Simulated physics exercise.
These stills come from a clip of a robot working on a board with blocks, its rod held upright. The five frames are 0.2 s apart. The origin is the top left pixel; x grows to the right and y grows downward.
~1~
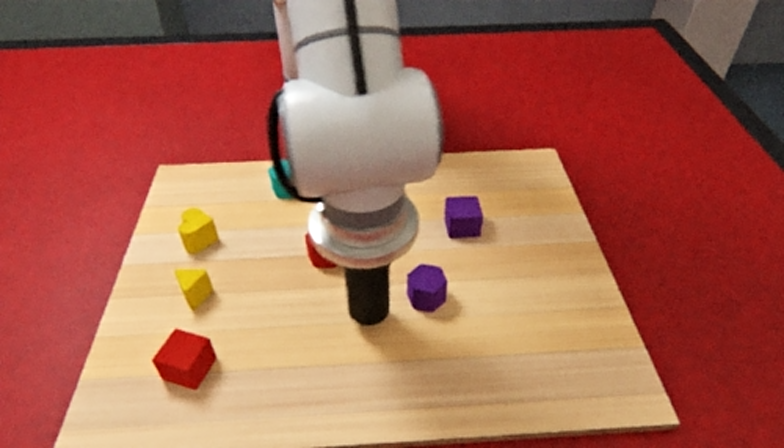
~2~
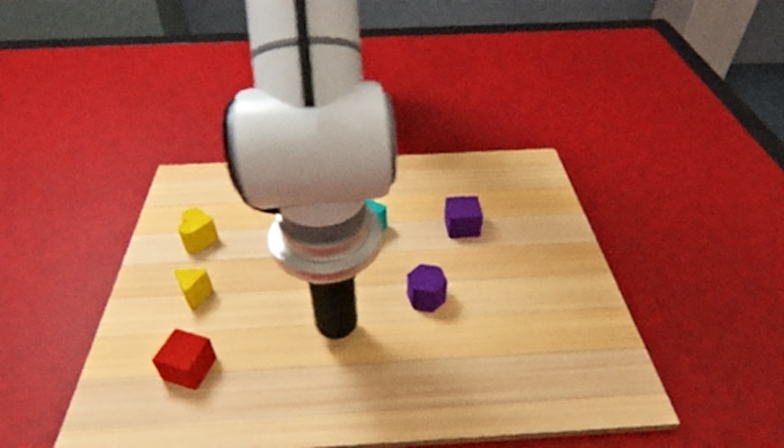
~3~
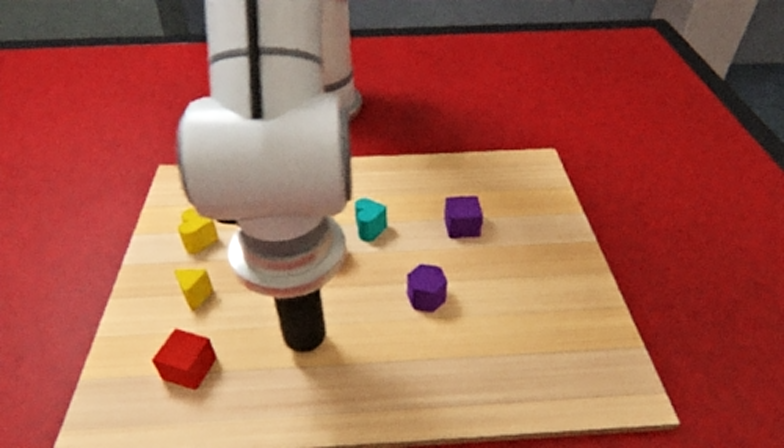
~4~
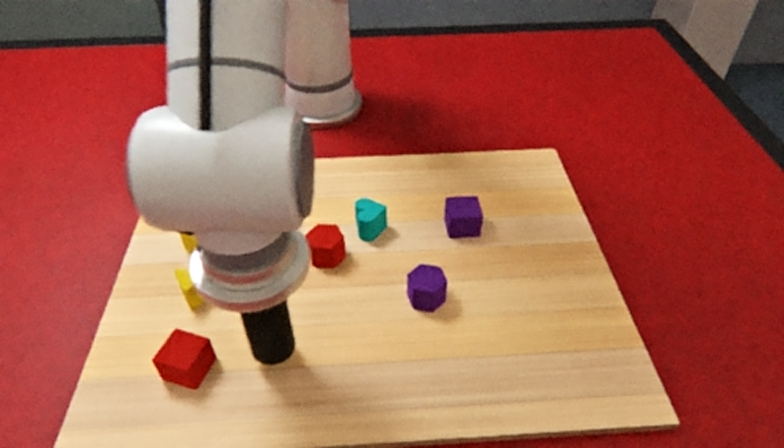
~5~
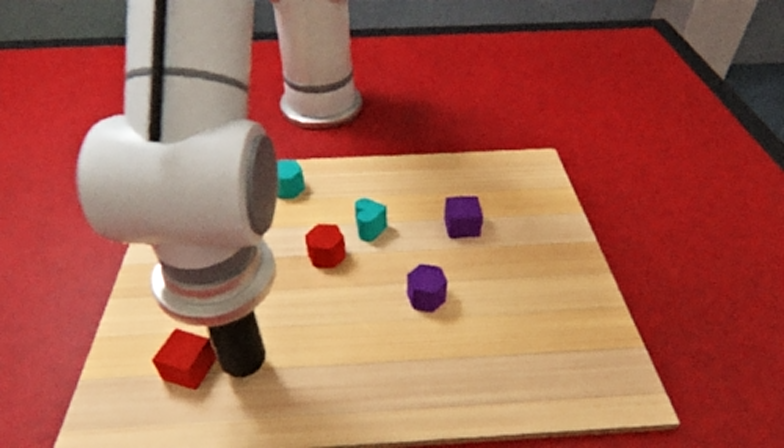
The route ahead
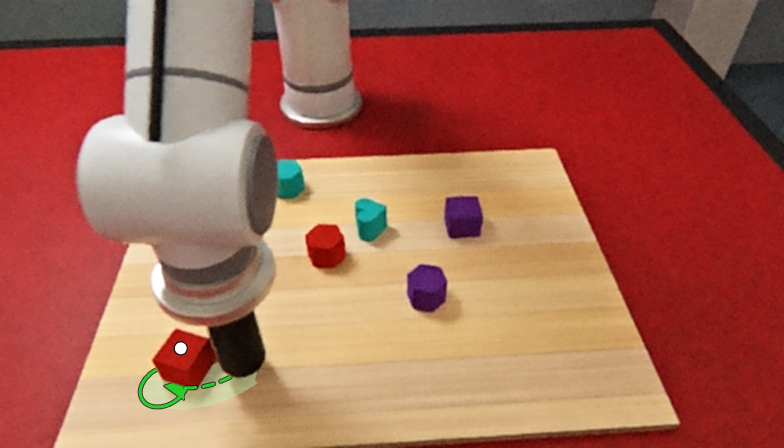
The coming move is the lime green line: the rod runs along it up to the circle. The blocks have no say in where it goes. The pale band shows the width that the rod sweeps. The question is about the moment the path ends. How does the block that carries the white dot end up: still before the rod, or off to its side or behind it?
Before the rod.
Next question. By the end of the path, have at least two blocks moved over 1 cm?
No - that is not the case.
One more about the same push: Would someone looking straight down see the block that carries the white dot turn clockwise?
Yes - that is the case.
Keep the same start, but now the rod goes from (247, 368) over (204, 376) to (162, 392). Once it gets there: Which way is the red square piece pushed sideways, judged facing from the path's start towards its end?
It shifts rightward.
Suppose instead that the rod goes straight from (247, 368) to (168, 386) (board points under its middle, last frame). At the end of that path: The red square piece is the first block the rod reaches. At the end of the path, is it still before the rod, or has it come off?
The red square piece won't leave the front of the rod.
Drawn move, from (247, 368) over (220, 382) and (192, 388) to (164, 386); the dot is on the red square piece.
The first path, step by step. Halfway along, rod at (201, 377); red square piece at (163, 348), turned 20° clockwise.
At the end, rod at (159, 376); red square piece at (134, 339), turned 40° clockwise.
